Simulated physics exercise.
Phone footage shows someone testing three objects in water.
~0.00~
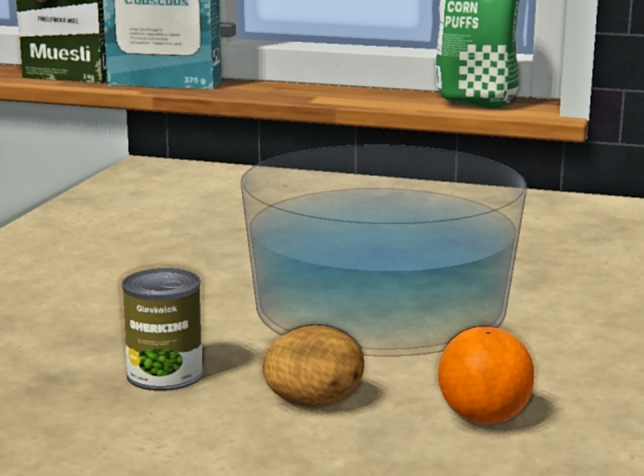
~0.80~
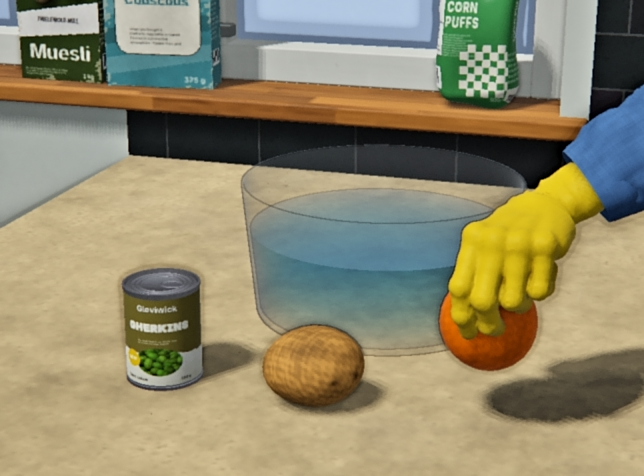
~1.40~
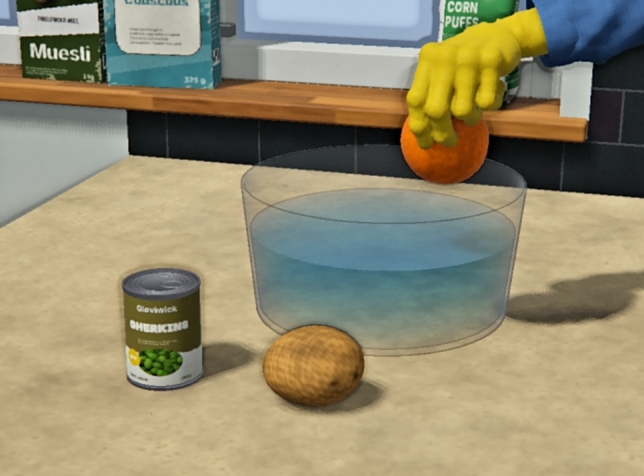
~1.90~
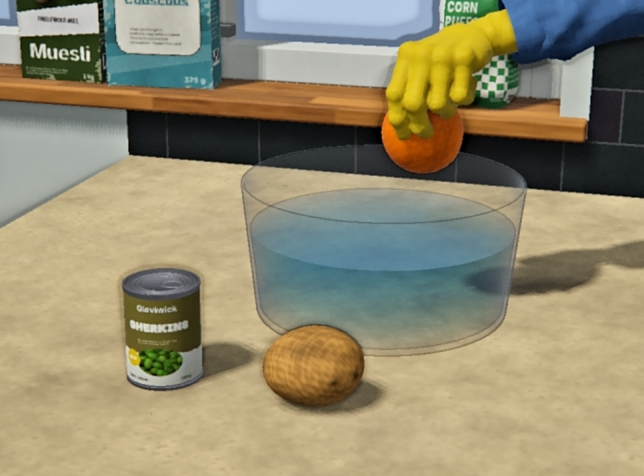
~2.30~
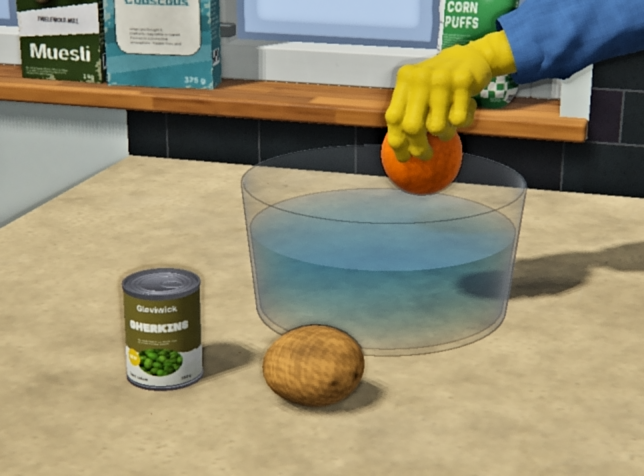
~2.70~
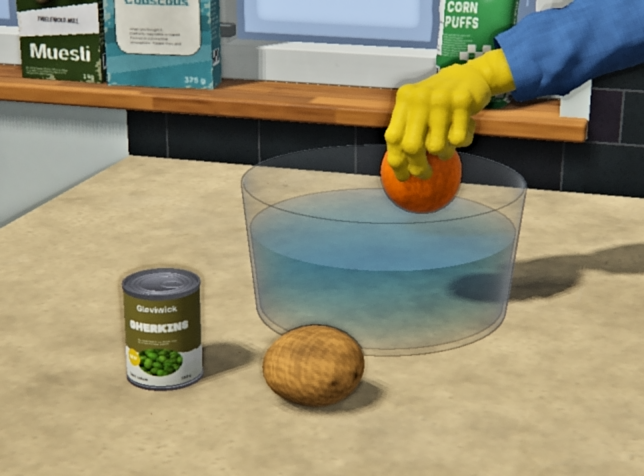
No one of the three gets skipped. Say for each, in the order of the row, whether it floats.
Here the left one falls to the base, the middle one falls to the base, and the right one holds at the top.
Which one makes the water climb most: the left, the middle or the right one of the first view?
The leftmost piece.
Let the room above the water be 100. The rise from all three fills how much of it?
I'd say some 28 in a hundred.
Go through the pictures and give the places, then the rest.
The row from the left; tin of food (164, 328); potato (314, 366); orange (485, 376), in the first picture.
A hand picks up the orange; orange (488, 322); potato (314, 366), in the second picture.
It is carried over; orange (445, 141); tin of food (164, 328), in the third picture.
It is above the big bowl; orange (422, 133); potato (314, 366), in the fourth picture.
It comes down; orange (422, 154); tin of food (164, 328), in the fifth picture.
It is just over the surface; tin of food (164, 328); potato (314, 366); orange (421, 172), in the sixth picture.
Around 4.0 s, the orange bobs at the top.
Around 8.0 s, the potato ends at the bottom.
Around 12.0 s, the tin of food ends at the bottom; afloat, orange.
